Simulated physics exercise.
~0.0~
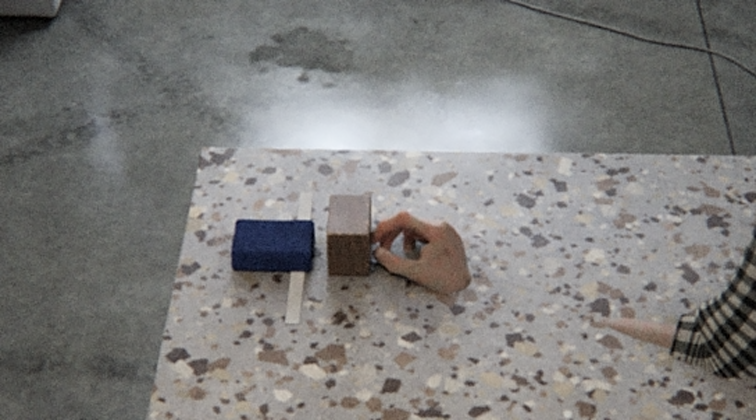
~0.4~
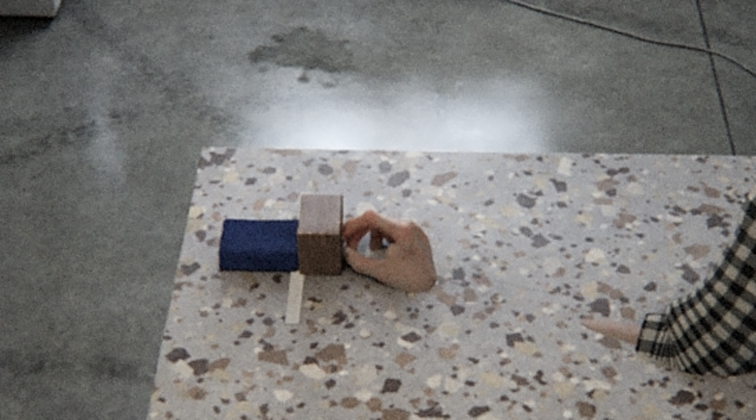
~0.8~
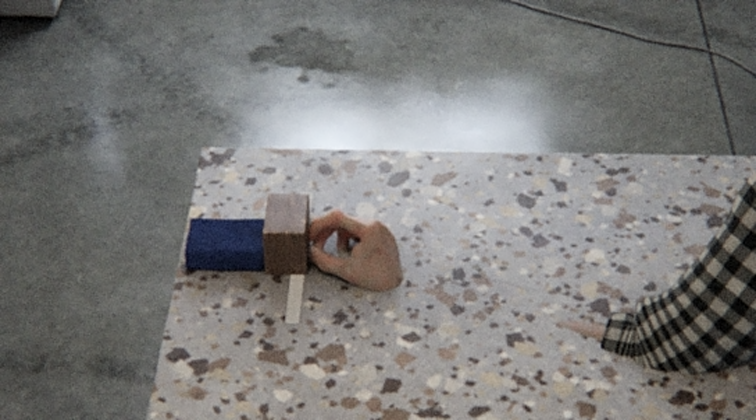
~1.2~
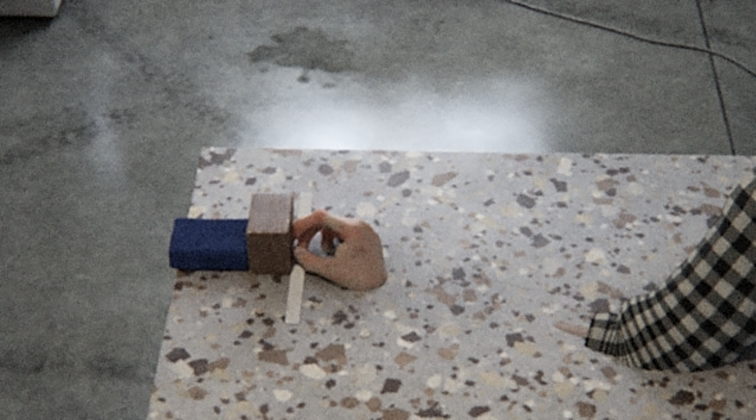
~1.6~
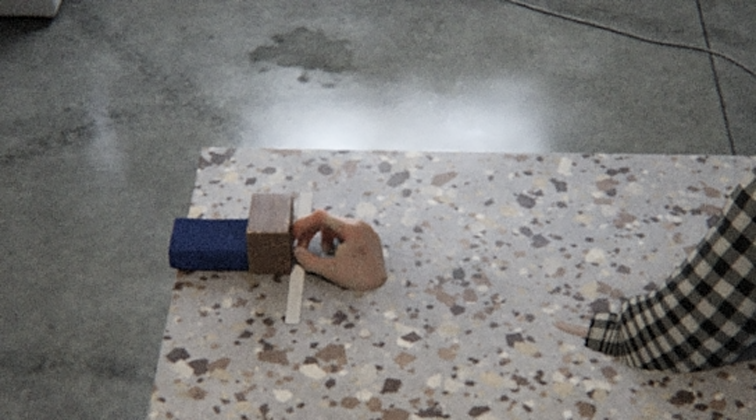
On a speckled stone-like tabletop, a hand pushes an upright brown block left across a pale strip of tape, shoving a blue sponge ahead of it toward the table's left edge, then stops with the sponge still on the table and the fingers resting at the tape.
